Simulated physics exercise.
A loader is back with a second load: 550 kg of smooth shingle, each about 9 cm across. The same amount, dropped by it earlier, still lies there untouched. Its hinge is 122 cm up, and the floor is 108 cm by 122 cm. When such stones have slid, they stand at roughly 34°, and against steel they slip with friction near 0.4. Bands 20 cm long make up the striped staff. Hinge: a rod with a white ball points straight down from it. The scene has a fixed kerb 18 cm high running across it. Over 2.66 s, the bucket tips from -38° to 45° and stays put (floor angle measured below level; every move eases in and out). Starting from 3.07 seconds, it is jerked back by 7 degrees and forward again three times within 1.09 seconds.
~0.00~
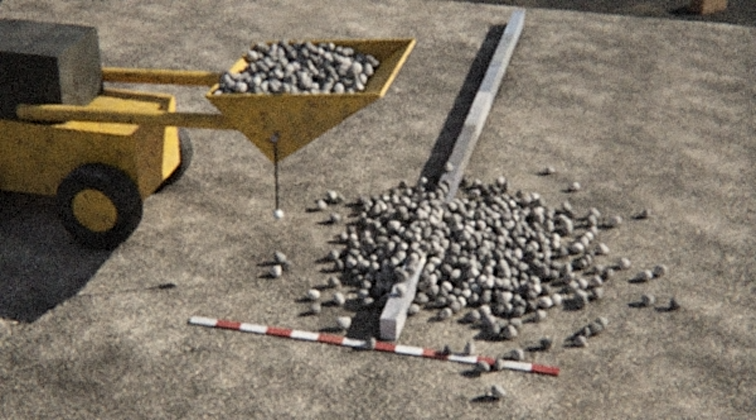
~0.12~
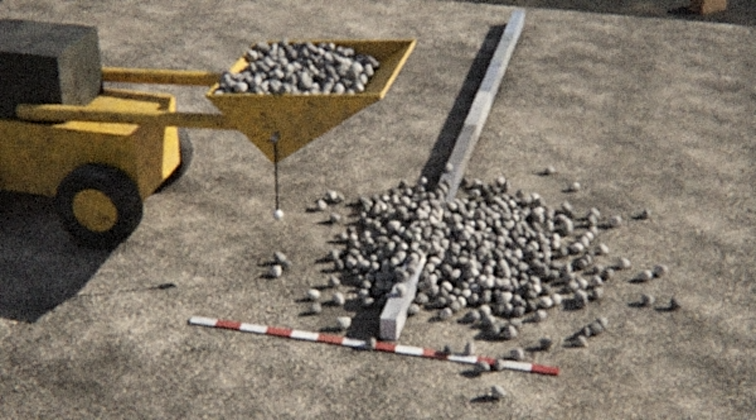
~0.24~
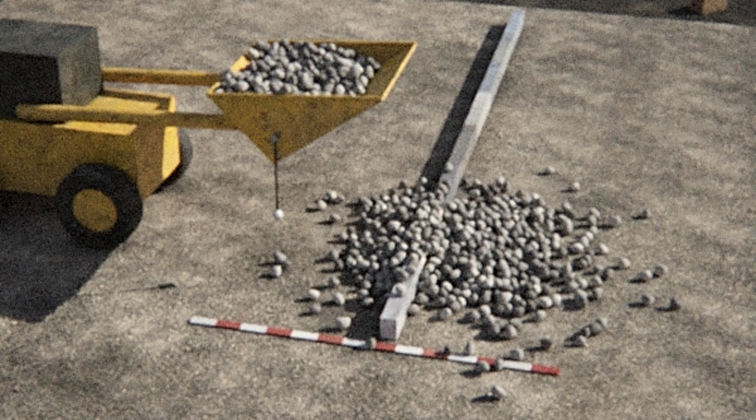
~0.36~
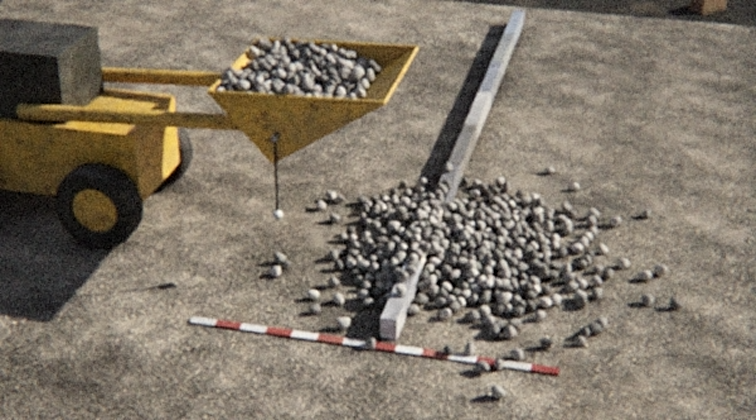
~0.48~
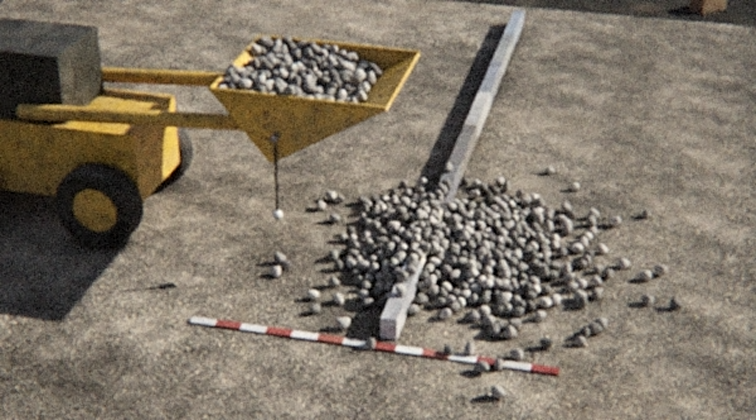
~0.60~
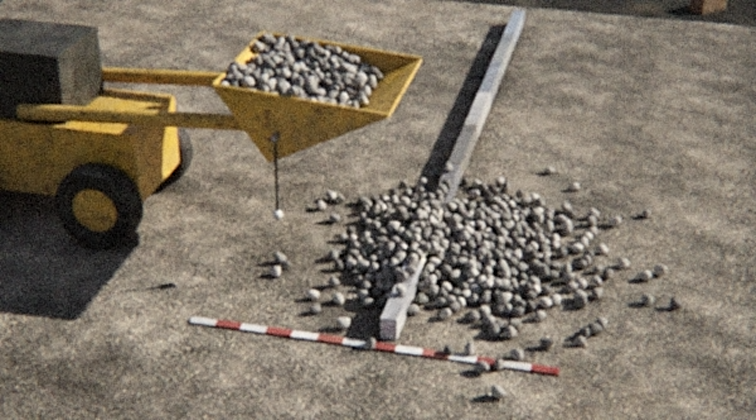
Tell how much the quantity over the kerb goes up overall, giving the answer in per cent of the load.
It goes up by roughly 28 per cent.
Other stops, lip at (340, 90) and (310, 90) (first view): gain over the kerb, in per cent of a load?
Near 0 in a hundred first, near 0 in a hundred second.
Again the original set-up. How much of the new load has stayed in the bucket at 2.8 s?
0 % still inside.
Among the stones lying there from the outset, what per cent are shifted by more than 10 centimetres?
The answer is about 15 per cent.
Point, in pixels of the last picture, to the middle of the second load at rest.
They settle centred around (398, 229).
After 2.0 s the floor is at 32°; in per cent of one load, 80 in the bucket, 59 on this side of the kerb, 61 over the kerb; the foremost stones are at (639, 276).
After 2.8 s the floor is at 45°; in per cent of one load, 2 in the bucket, 110 on this side of the kerb, 88 over the kerb; the foremost stones are at (639, 276).
After 4.6 s the floor is at 45°; in per cent of one load, 0 in the bucket, 111 on this side of the kerb, 89 over the kerb; the foremost stones are at (639, 276).
After 7.4 s the floor is at 45°; in per cent of one load, 0 in the bucket, 111 on this side of the kerb, 89 over the kerb; the foremost stones are at (639, 276). Net gain over the kerb, 28.
